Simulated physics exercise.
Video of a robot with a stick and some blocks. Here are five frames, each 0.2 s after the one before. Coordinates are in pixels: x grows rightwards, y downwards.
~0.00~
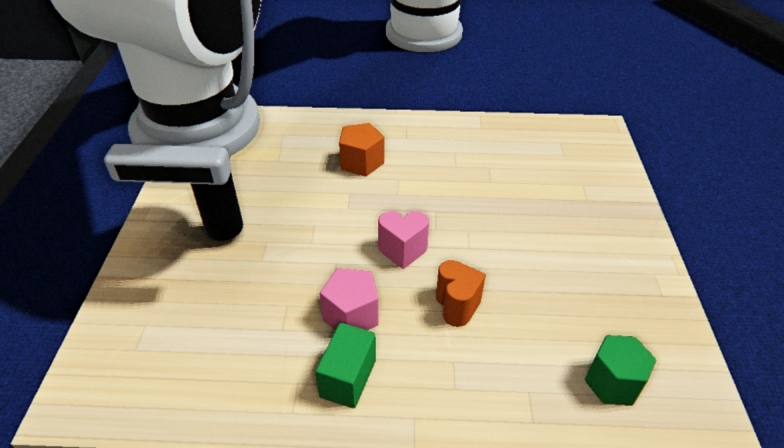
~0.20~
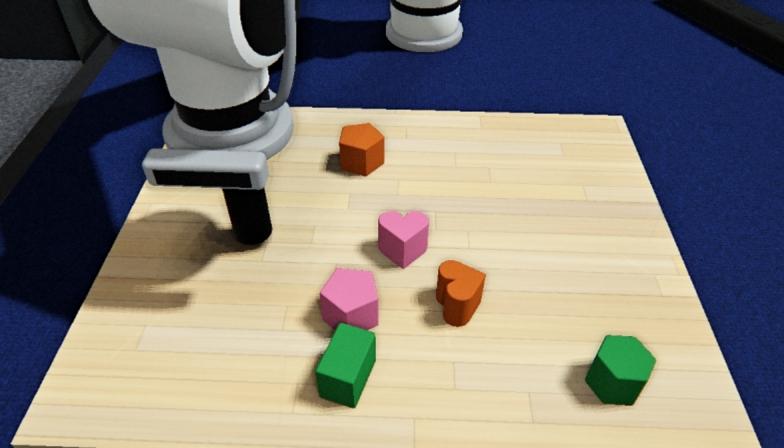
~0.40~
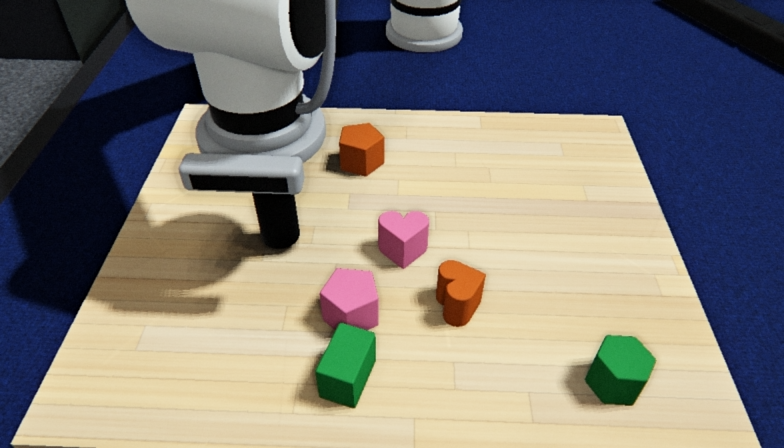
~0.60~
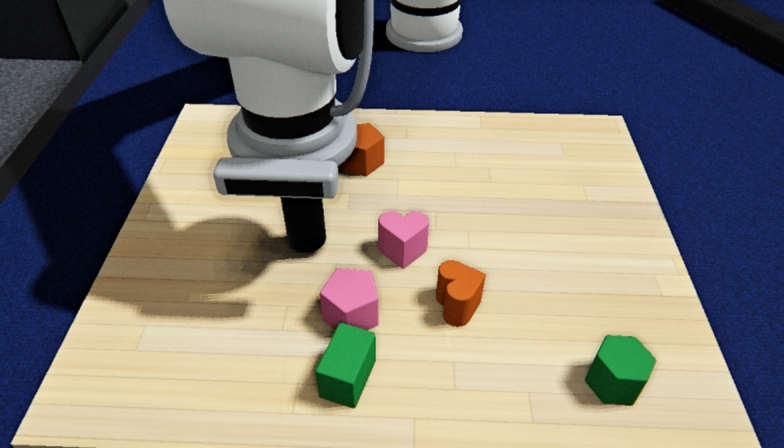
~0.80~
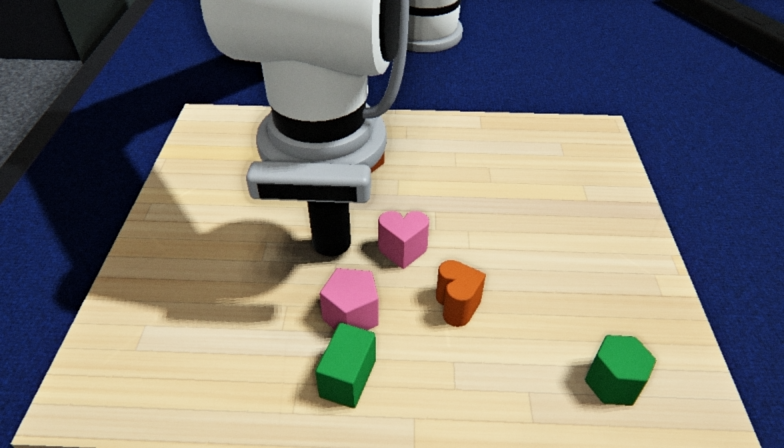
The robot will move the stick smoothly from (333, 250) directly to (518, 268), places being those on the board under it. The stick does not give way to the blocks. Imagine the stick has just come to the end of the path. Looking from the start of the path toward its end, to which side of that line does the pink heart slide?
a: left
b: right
a (left)
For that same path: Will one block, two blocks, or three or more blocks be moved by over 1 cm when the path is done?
The number is one.
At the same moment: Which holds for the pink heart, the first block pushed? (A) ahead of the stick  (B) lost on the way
The one that fits is A, ahead of the stick.
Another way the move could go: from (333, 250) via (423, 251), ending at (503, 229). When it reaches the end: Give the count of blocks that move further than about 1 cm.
Going by the path, one of them shifts by more than about 1 cm.
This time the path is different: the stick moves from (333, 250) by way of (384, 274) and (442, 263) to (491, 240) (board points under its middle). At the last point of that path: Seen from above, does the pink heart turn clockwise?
Going by the path, no.
What follows on the original path. One third of the way, stick (395, 248); pink heart (440, 224).
Two thirds of the way, stick (457, 254); pink heart (503, 226), turned 10° anticlockwise.
At the end, stick (519, 261); pink heart (560, 223), turned 45° anticlockwise; orange heart in place.
